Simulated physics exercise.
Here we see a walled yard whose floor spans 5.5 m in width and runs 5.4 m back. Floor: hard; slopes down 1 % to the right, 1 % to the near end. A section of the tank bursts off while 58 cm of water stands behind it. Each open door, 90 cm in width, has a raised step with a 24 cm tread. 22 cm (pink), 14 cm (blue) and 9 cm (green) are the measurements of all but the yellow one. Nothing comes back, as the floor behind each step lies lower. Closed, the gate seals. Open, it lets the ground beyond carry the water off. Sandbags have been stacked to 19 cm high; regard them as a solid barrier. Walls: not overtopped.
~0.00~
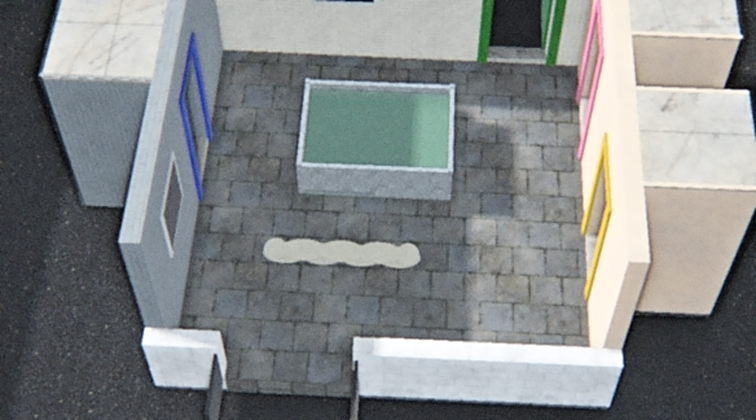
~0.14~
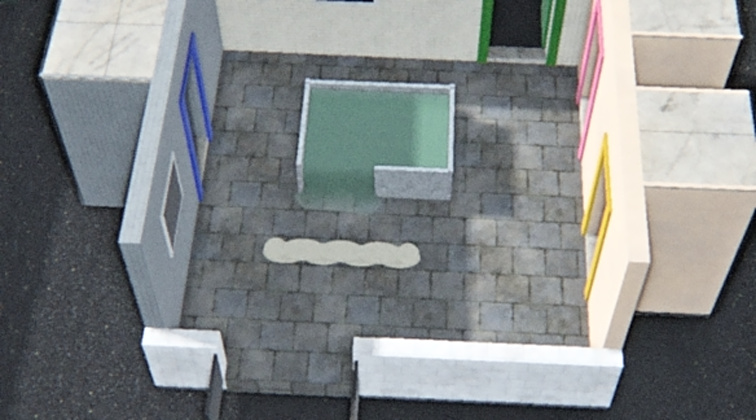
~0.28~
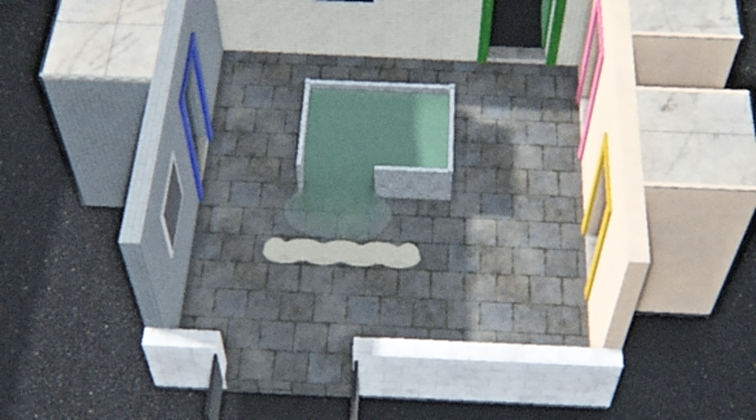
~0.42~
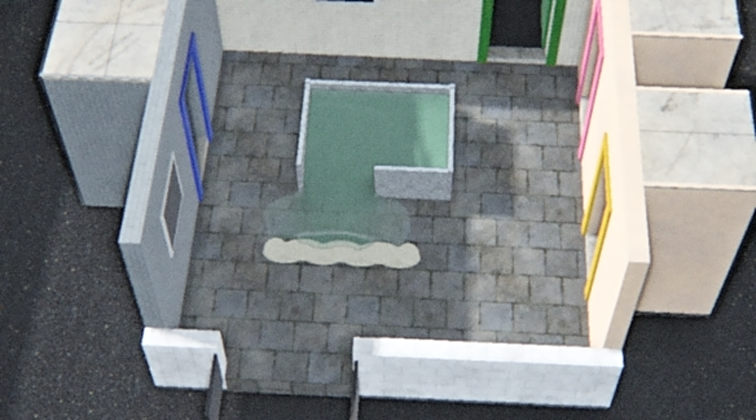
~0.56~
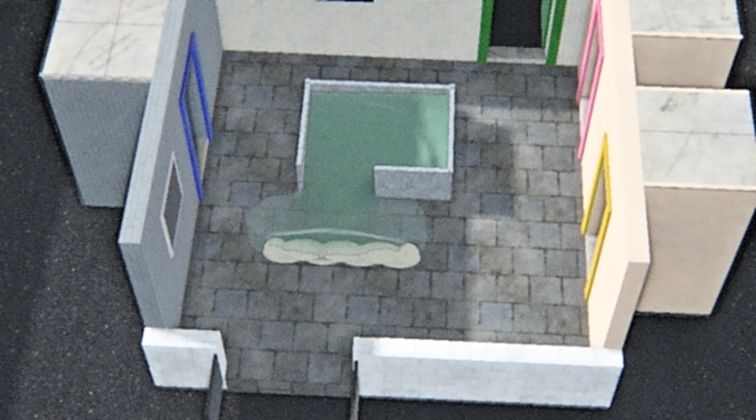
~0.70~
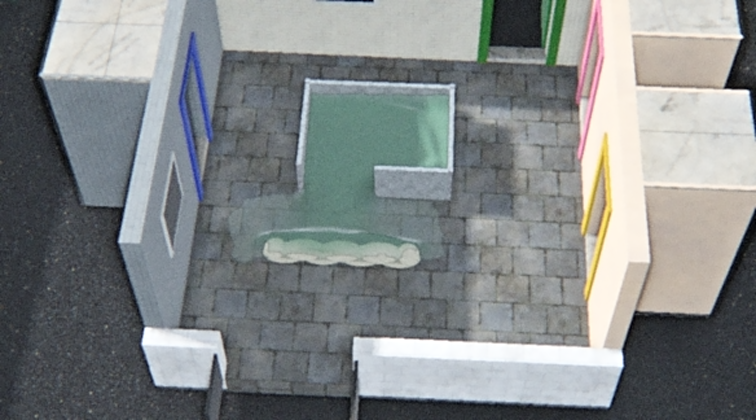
In the video, a section of a water-filled tank's front wall gives way in a paved, walled yard, and greenish water pours through the gap, reaches a low pale barrier, and spreads sideways behind it.
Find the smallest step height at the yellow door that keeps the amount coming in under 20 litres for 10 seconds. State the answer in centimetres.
The smallest height is roughly 7.5 cm.
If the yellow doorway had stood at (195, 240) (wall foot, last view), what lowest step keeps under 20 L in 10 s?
Roughly 17 cm.
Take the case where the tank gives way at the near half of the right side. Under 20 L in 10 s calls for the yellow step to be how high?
Close to 15 cm at the least.
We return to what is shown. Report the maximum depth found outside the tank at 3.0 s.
26 cm.
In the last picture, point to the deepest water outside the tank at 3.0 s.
(323, 239).
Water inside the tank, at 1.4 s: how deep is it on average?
Some 37 cm.
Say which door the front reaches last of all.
The answer is the green door.
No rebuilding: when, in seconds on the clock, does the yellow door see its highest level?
It peaks at about 3.0 s.
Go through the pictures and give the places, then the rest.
The tank at (377, 128) is whole and still, 58 cm deep; the yellow door at (597, 223) is dry, in the first picture.
The gap is at (339, 182), the front 0.3 m out at (343, 208); the back of the tank holds 58 cm, in the second picture.
The gap is at (339, 184), the front 0.8 m out at (349, 237); the back of the tank holds 58 cm, in the third picture.
The gap is at (339, 185), the front 1.0 m out at (313, 242); the back of the tank holds 55 cm, in the fourth picture.
The gap is at (339, 185), the front 1.1 m out at (312, 250); the back of the tank holds 49 cm, in the fifth picture.
Water pours out at (339, 185) and has run 1.3 m, to (244, 254); about 11 cm deep outside, 51 cm at the back; the yellow door at (597, 223), 3.7 m from the gap, is still 2.1 m from the nearest water, in the sixth picture.
After 1.4 s water covers 35 % of the floor, deepest (40 cm) near (323, 239); it has not reached the yellow door.
After 3.0 s water covers 65 % of the floor, deepest (26 cm) near (323, 239); 10 cm at the yellow door, 0 litres in over its 9 cm step.
After 10.0 s water covers 90 % of the floor, deepest (12 cm) near (573, 92); 9 cm at the yellow door, 7 litres in over its 9 cm step.
At the yellow door as built, the water arrived by 1.9 s and peaked near 10 cm at 3.0 s.
Run again over the same 10 s with other heights there, 38 litres in over 6 cm, 4 litres over 9.5 cm. The limit of 20 litres is kept from about 7.5 cm up.
